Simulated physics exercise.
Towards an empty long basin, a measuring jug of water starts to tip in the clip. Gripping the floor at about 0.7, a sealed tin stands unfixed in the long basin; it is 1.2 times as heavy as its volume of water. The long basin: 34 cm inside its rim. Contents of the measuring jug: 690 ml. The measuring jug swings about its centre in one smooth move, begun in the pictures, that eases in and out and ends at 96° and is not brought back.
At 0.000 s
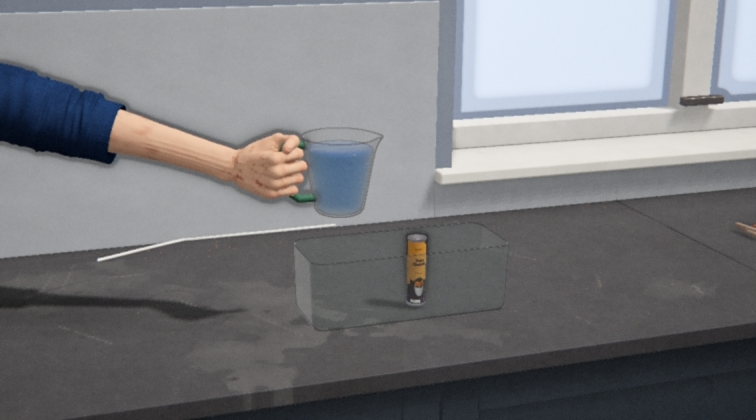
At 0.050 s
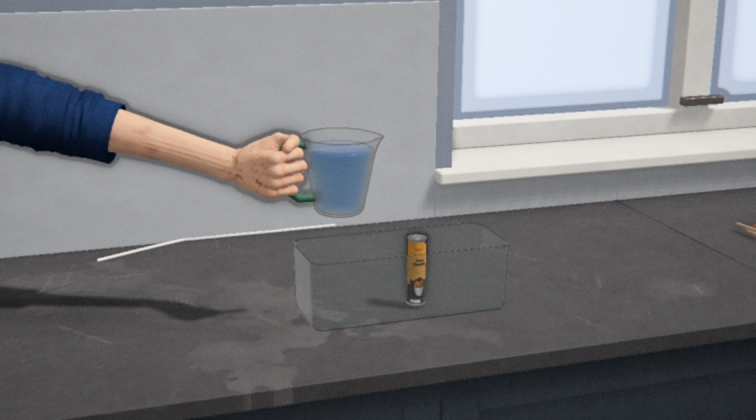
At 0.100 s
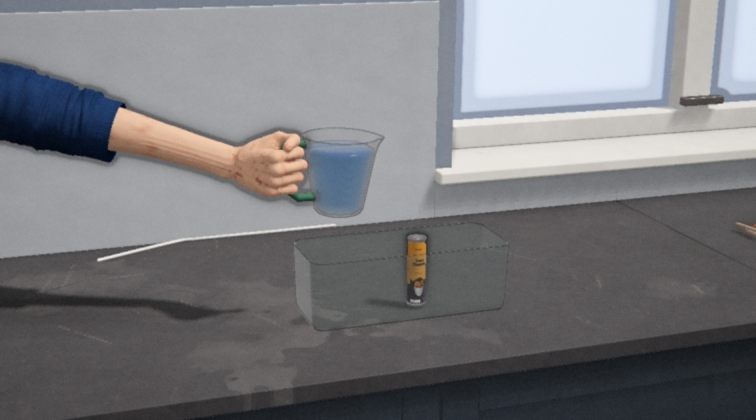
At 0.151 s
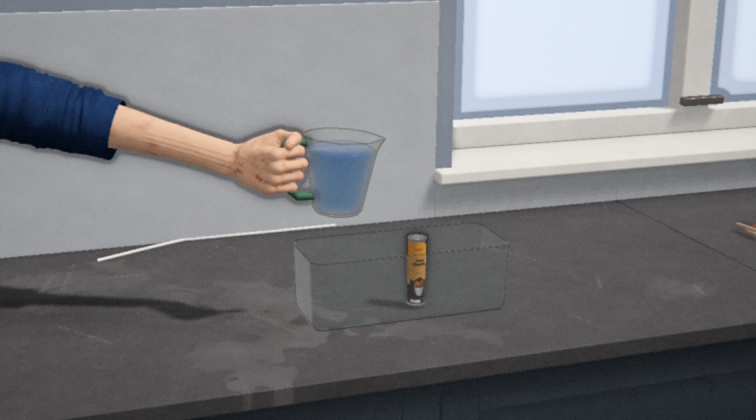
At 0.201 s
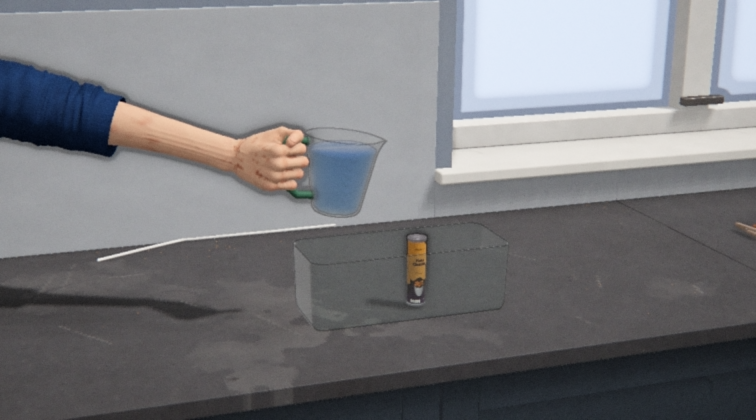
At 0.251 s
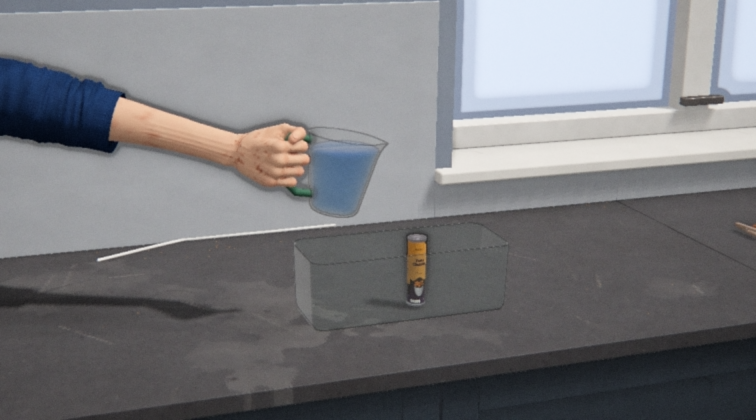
A hand slightly tilting a clear measuring jug of blue water rightward above an empty long basin, an orange-labelled tin standing still.
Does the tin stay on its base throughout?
No, it goes down.
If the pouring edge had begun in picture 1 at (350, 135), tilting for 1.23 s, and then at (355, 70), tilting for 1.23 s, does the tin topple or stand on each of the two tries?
Run one: It does not tip. Run two: It tumbles.
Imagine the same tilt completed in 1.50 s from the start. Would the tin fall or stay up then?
Tips over.
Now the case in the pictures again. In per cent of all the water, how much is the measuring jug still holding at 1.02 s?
What remains is about 30 percent of it all.
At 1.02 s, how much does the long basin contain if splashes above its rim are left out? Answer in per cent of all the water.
The fraction sits near 54 in a hundred.
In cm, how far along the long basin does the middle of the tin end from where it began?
Around 8.0 cm.
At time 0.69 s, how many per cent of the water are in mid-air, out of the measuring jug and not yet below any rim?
Close to 16 in a hundred.
Then, 0.69 s in, the tilt is 58° and 80 per cent is still to pour; the tin stands where it began.
Then, 1.02 s in, the tilt is 89° and 29 per cent is still to pour; the tin stands where it began.
Then, 1.36 s in, the tilt is 96° and 2 per cent is still to pour; the tin lies on its side.
Then, 1.73 s in, the tilt is 96° and 0 per cent is still to pour; the tin lies on its side.
Finally, the tin lies on its side.
